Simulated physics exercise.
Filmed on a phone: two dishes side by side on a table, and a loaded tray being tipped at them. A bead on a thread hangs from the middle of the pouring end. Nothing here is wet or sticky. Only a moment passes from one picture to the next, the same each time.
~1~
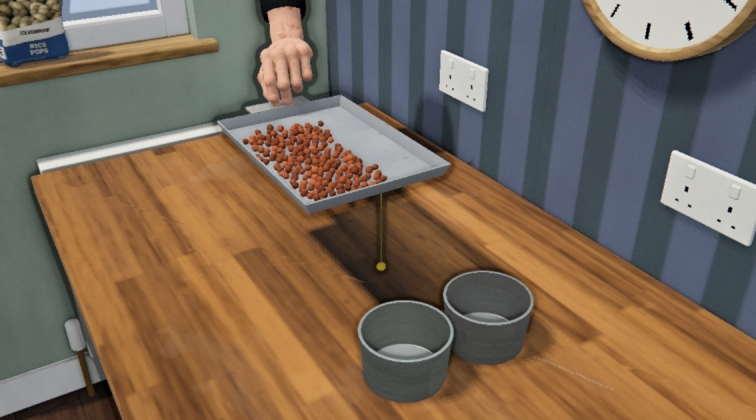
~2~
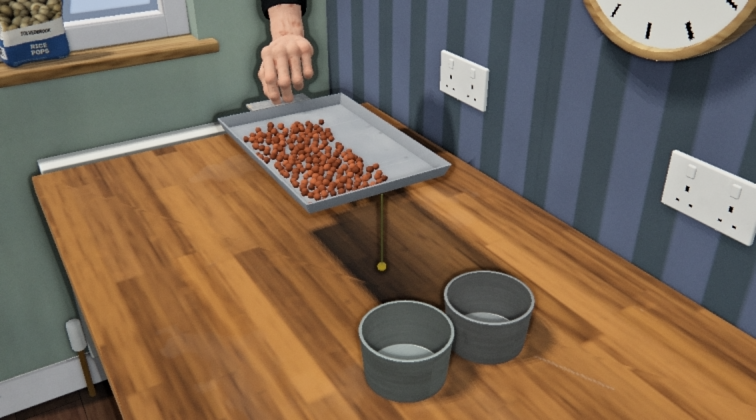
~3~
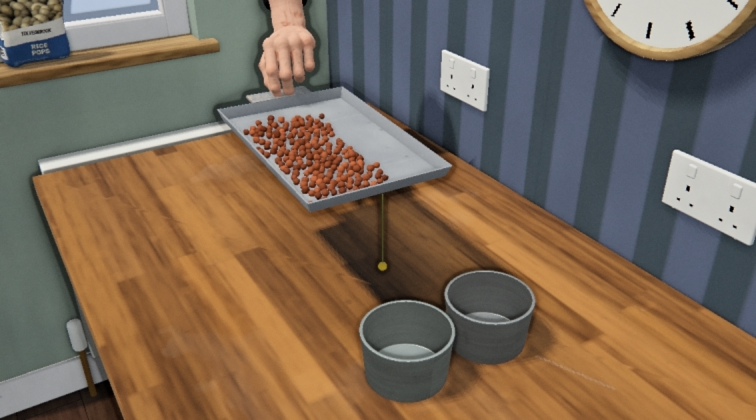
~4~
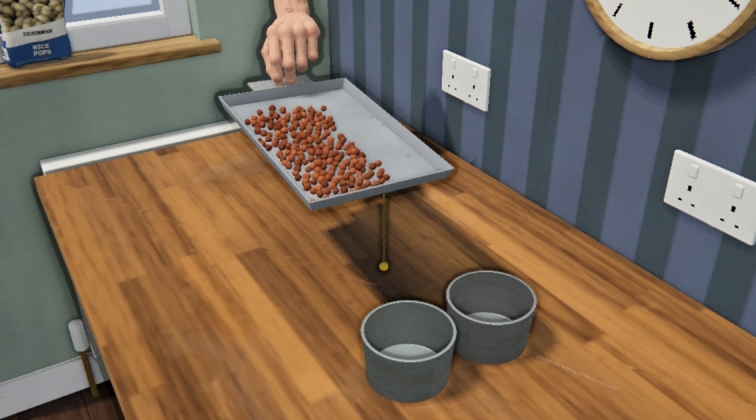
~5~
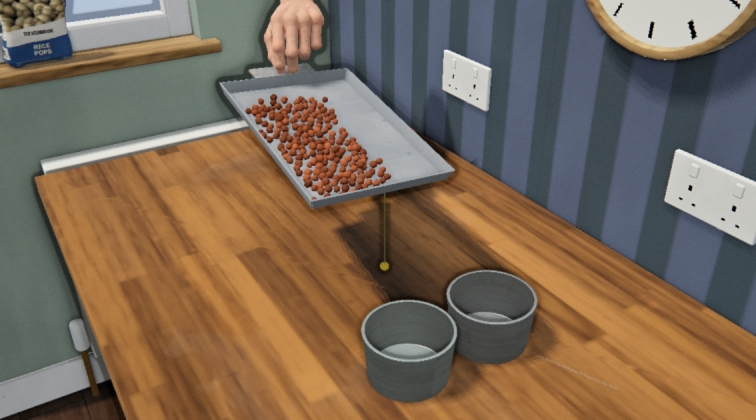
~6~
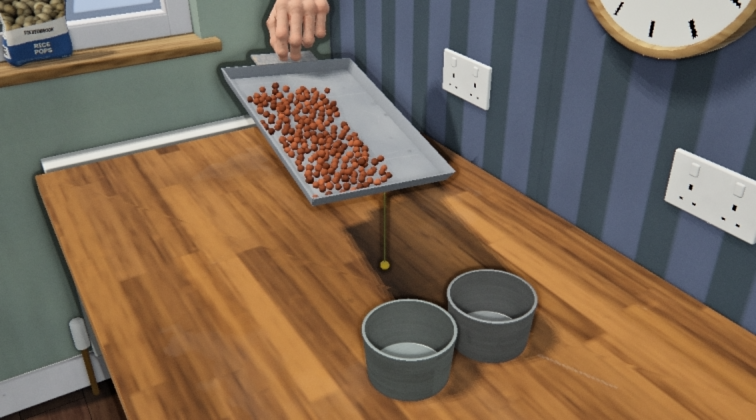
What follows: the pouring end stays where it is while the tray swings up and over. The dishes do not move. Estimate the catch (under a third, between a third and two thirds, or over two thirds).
Caught overall: Under a third.
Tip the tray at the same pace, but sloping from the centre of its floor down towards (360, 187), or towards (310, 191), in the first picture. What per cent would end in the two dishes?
First some 30, then 0 per cent.
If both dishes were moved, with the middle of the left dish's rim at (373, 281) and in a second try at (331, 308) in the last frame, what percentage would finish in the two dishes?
The first gives 60 %, the second 50 %.
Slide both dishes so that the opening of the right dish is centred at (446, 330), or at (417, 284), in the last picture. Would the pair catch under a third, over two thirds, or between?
One: Under a third. Two: One to two thirds.
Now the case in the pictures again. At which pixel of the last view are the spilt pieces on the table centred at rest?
Near (445, 305).
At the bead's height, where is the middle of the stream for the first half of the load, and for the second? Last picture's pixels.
Early half (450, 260), late half (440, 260).
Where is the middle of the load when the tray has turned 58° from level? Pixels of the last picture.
At about (397, 164).
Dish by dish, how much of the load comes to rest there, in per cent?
The left dish has 10 per cent, the right dish has 10.
Just after the last frame, tray tipped steeply; almost all on the tray; just a few outside both; about a tenth in the air.
A moment on, tray tipped right over; roughly a quarter on the tray; just a few in the left dish; about a tenth in the right dish; roughly half outside both; roughly a quarter in the air.
Further on, tray tipped past a quarter turn; about a tenth in the left dish; about a tenth in the right dish; the larger part outside both.
When it is over, tray tipped past a quarter turn; about a tenth in the left dish; about a tenth in the right dish; the larger part outside both.
